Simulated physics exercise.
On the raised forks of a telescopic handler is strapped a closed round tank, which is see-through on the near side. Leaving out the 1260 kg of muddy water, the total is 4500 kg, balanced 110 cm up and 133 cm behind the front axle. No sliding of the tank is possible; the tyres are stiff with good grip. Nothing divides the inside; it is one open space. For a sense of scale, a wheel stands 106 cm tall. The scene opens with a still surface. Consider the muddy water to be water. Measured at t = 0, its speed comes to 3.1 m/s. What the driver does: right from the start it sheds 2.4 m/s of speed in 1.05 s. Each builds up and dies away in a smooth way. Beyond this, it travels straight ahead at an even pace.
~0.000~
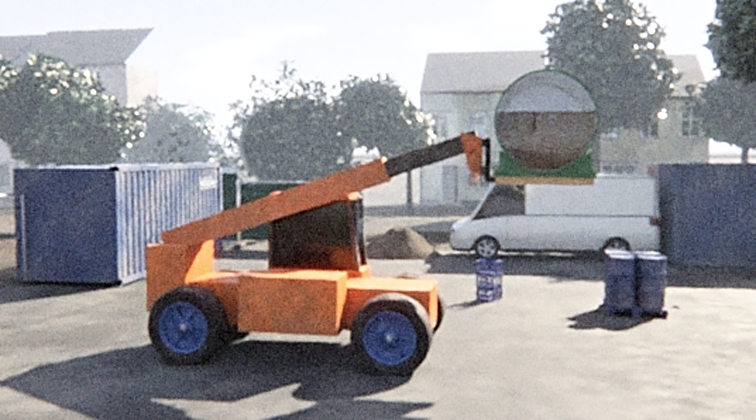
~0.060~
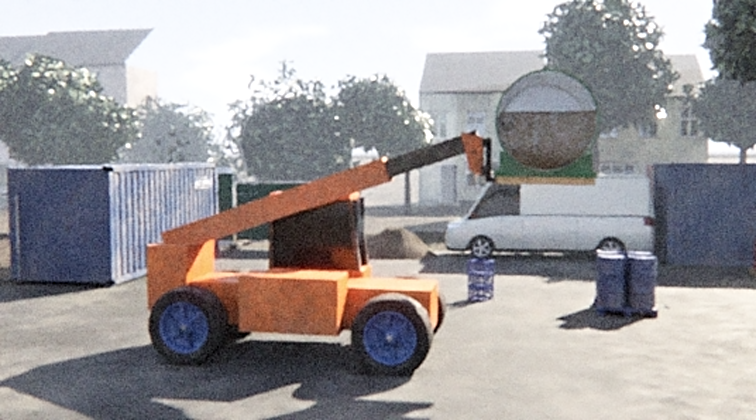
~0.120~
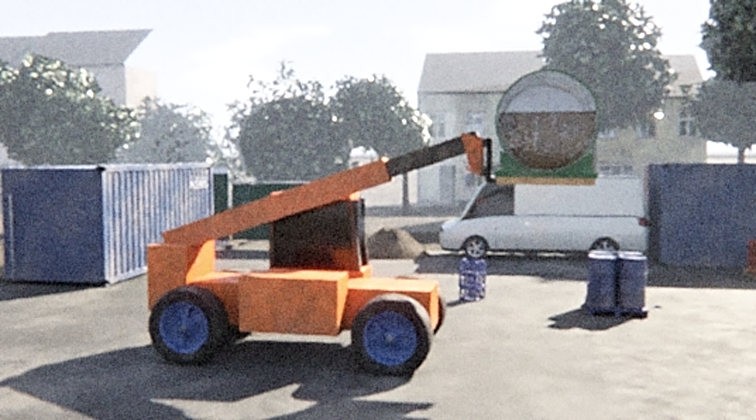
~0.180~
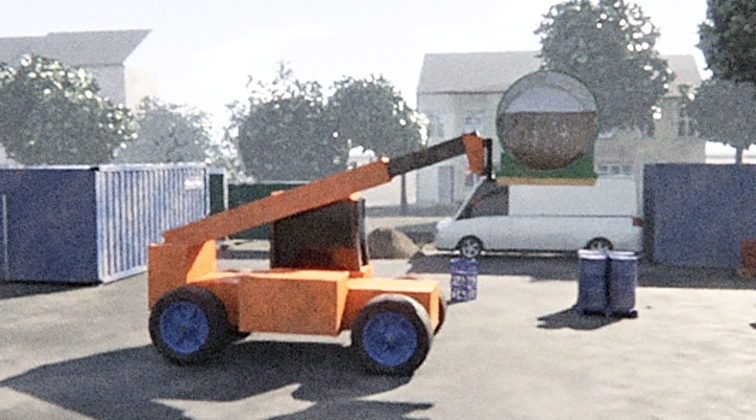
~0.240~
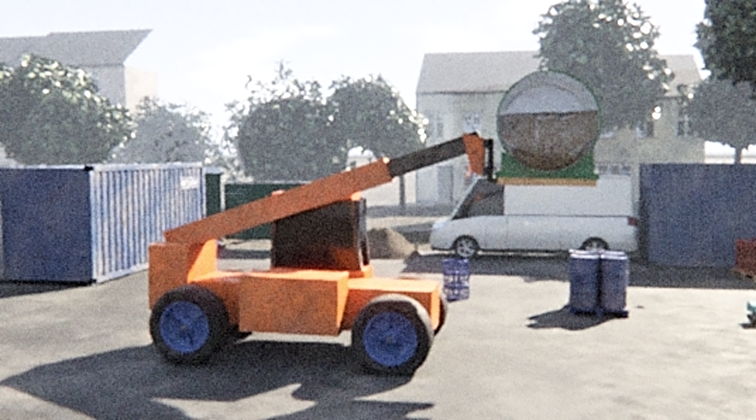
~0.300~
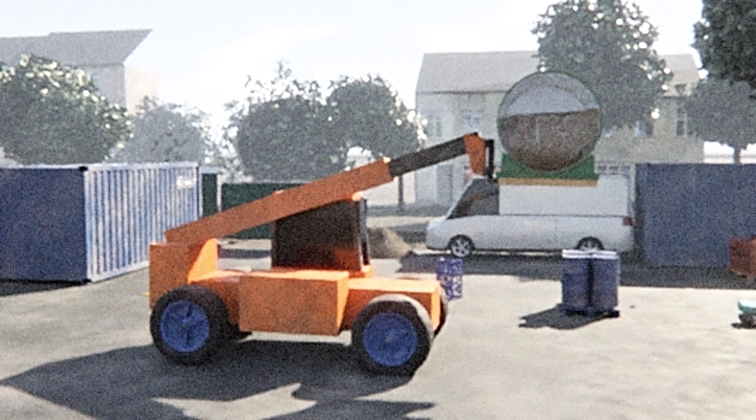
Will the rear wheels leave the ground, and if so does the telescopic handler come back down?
My guess is it will pop up and land again.
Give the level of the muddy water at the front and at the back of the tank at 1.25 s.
Close to 74 cm at the front end and 72 cm at the back end.
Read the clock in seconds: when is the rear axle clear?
Close to 0.60 seconds.
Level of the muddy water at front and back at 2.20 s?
Close to 98 cm in front, close to 66 cm behind.
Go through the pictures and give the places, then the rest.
In the first frame, the surface is at (582, 113) near the front wall; the surface is at (511, 113) near the back wall; the body is upright; the front is on the right; a wheel hub at (181, 329).
In the second frame, the surface is at (583, 112) near the front wall; the surface is at (511, 113) near the back wall; the body is upright.
In the third frame, the surface is at (583, 113) near the front wall; the surface is at (512, 113) near the back wall; the body is upright.
In the fourth frame, the surface is at (584, 113) near the front wall; the surface is at (512, 114) near the back wall; the body is upright.
In the fifth frame, the surface is at (585, 112) near the front wall; the surface is at (513, 115) near the back wall; the body is upright.
In the sixth frame, the surface is at (586, 111) near the front wall; the surface is at (513, 116) near the back wall; the body is upright; a wheel hub at (183, 327).
By 0.60 s the lean is 1° nose down, the rear 2 cm in the air; the liquid stands 52 cm at the back and 99 cm at the front.
By 0.95 s the lean is 2° nose down, the rear 5 cm in the air; the liquid stands 46 cm at the back and 96 cm at the front.
By 1.25 s the lean is 0°, wheels down; the liquid stands 72 cm at the back and 74 cm at the front.
By 2.20 s the lean is 0°, wheels down; the liquid stands 66 cm at the back and 98 cm at the front.
By 4.03 s all wheels are down again; the highest lift was 5 cm and the largest lean 2°.
